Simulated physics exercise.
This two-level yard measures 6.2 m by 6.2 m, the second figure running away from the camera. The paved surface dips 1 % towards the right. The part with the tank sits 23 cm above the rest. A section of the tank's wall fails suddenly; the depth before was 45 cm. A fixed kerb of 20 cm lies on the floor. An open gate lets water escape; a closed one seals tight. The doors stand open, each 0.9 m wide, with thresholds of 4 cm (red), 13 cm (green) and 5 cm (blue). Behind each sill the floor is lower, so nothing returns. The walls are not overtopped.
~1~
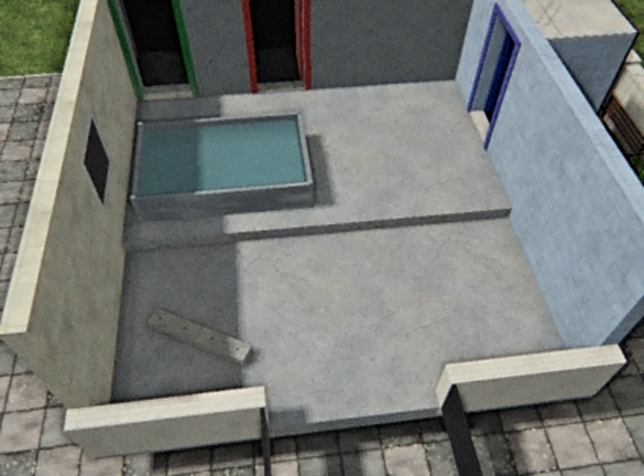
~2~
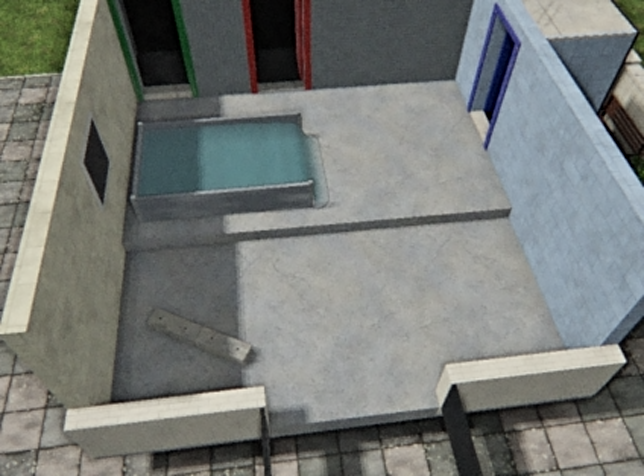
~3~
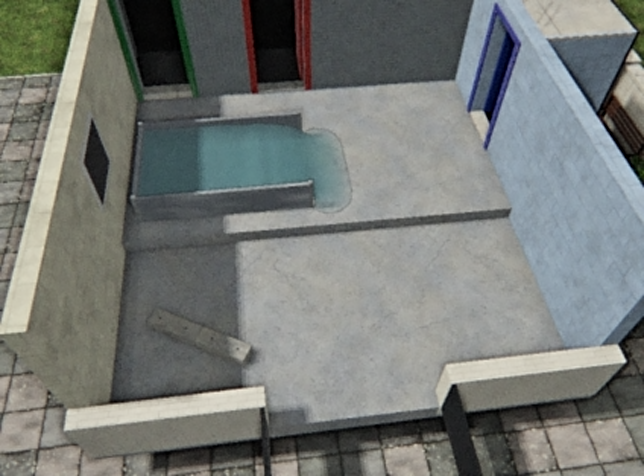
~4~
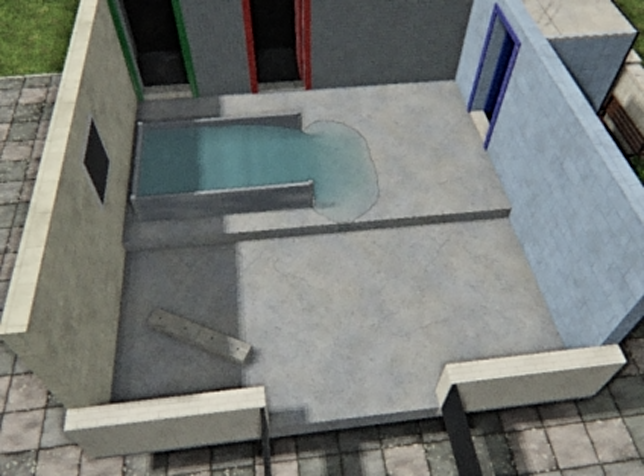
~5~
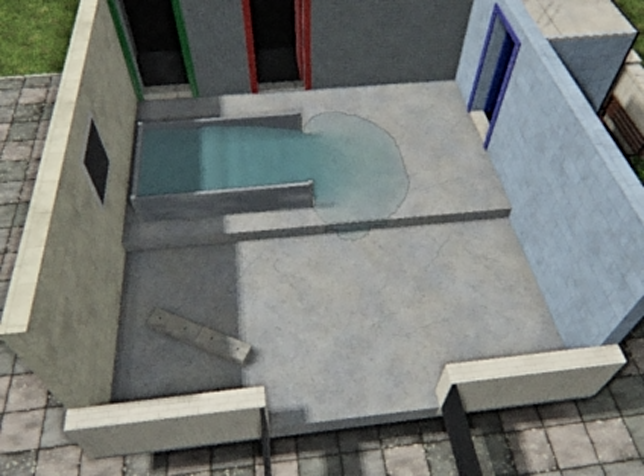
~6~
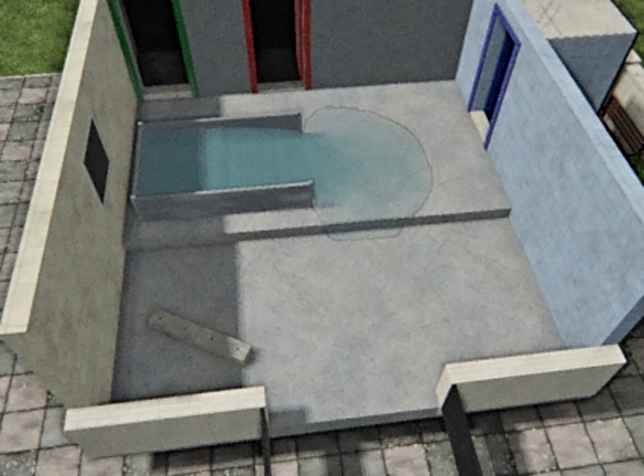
Water pouring from the open right end of a rectangular tank, spreading in a rounded sheet across a grey walled yard.
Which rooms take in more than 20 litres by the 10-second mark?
Door by door: At the red door it does not reach the limit; at the green door it does not reach the limit; at the blue door it goes over the limit.
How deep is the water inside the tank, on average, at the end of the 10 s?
Some 2 cm.
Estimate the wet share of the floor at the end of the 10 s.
Near 90 per cent is wet.
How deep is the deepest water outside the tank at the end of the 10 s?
Up to some 10 cm.
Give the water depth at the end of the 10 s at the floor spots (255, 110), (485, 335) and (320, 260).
About 3, 8 and 4 cm.
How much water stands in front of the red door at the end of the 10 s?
Some 2.5 cm.
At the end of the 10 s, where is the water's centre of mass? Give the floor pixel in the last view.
At about (364, 215).
A moment later water covers 30 % of the floor and is deepest (20 cm) near (492, 163); red door not reached, green door not reached, blue door 8 cm at the sill, 2 L in.
Soon after water covers 40 % of the floor and is deepest (27 cm) near (455, 80); red door not reached, green door not reached, blue door 17 cm at the sill, 50 L in.
Next water covers 45 % of the floor and is deepest (25 cm) near (575, 372); red door not reached, green door not reached, blue door 20 cm at the sill, 156 L in.
Later on water covers 65 % of the floor and is deepest (15 cm) near (555, 326); red door 3 cm at the sill, 0 L in, green door not reached, blue door 11 cm at the sill, 279 L in.
At the end water covers 90 % of the floor and is deepest (10 cm) near (575, 372); red door 2 cm at the sill, 0 L in, green door 3 cm at the sill, 0 L in, blue door 7 cm at the sill, 315 L in.
